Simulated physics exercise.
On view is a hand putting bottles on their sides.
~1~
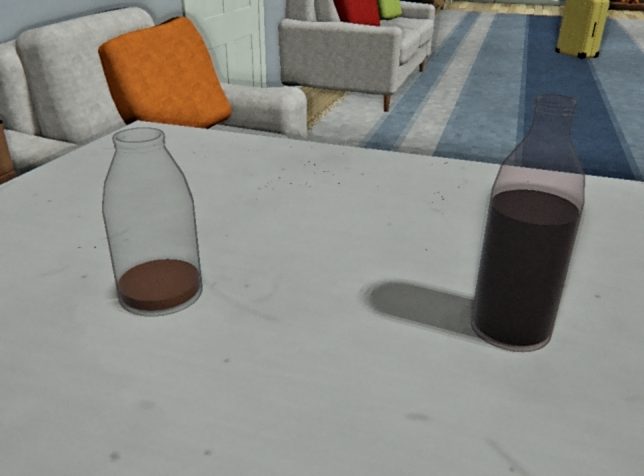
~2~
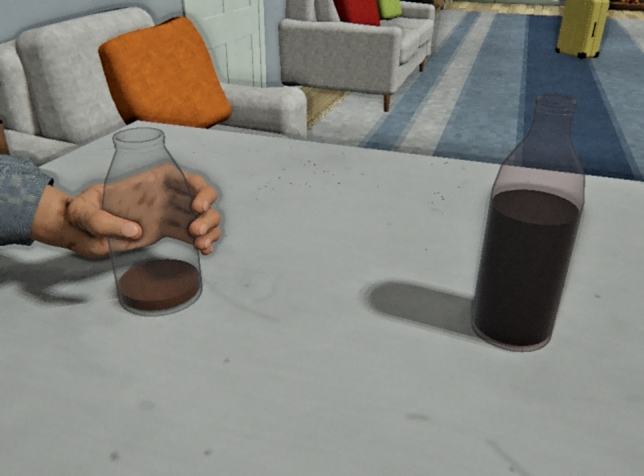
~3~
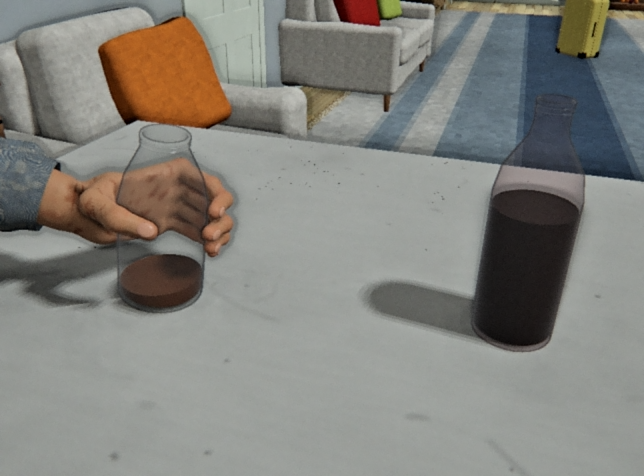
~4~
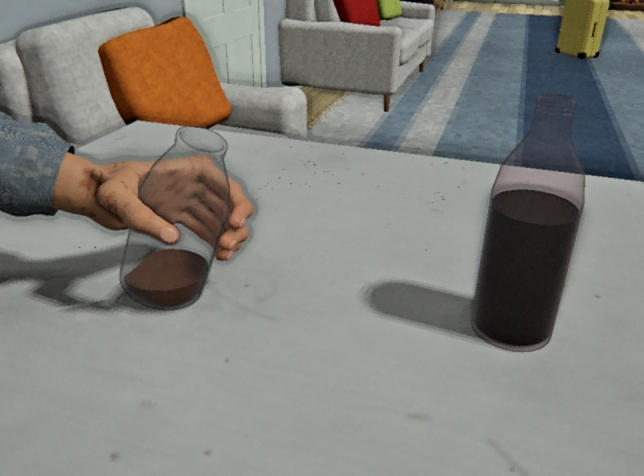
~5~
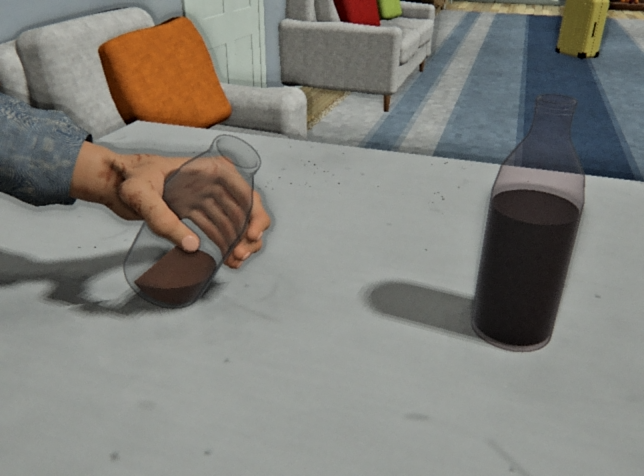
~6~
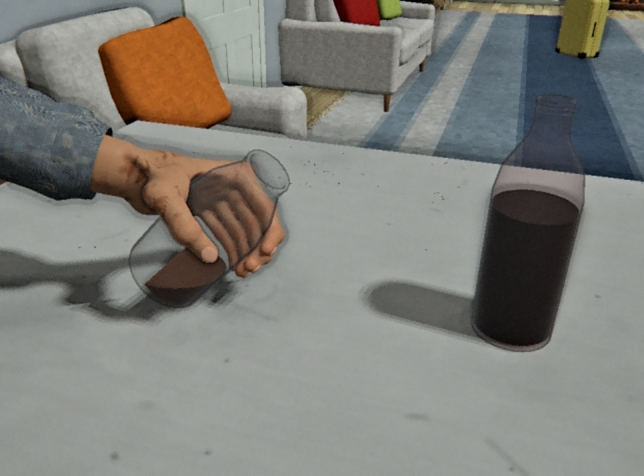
In the video, two clear bottles holding dark liquid stand on a pale table, the left one nearly empty. A hand reaches in from the left, grasps the left bottle and tilts it to the right.
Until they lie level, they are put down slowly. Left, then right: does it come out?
Left: It keeps it in. Right: It leaks.
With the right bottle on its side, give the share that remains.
Around 40 percent.
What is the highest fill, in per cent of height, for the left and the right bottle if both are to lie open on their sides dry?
Around 18 percent, then around 24 percent.
Shortly, the left bottle is nearly down; left bottle, no leak.
Then, the left bottle lies flat; left bottle, no leak.
At the finish, both lie flat; left bottle, no leak; right bottle, it leaks.
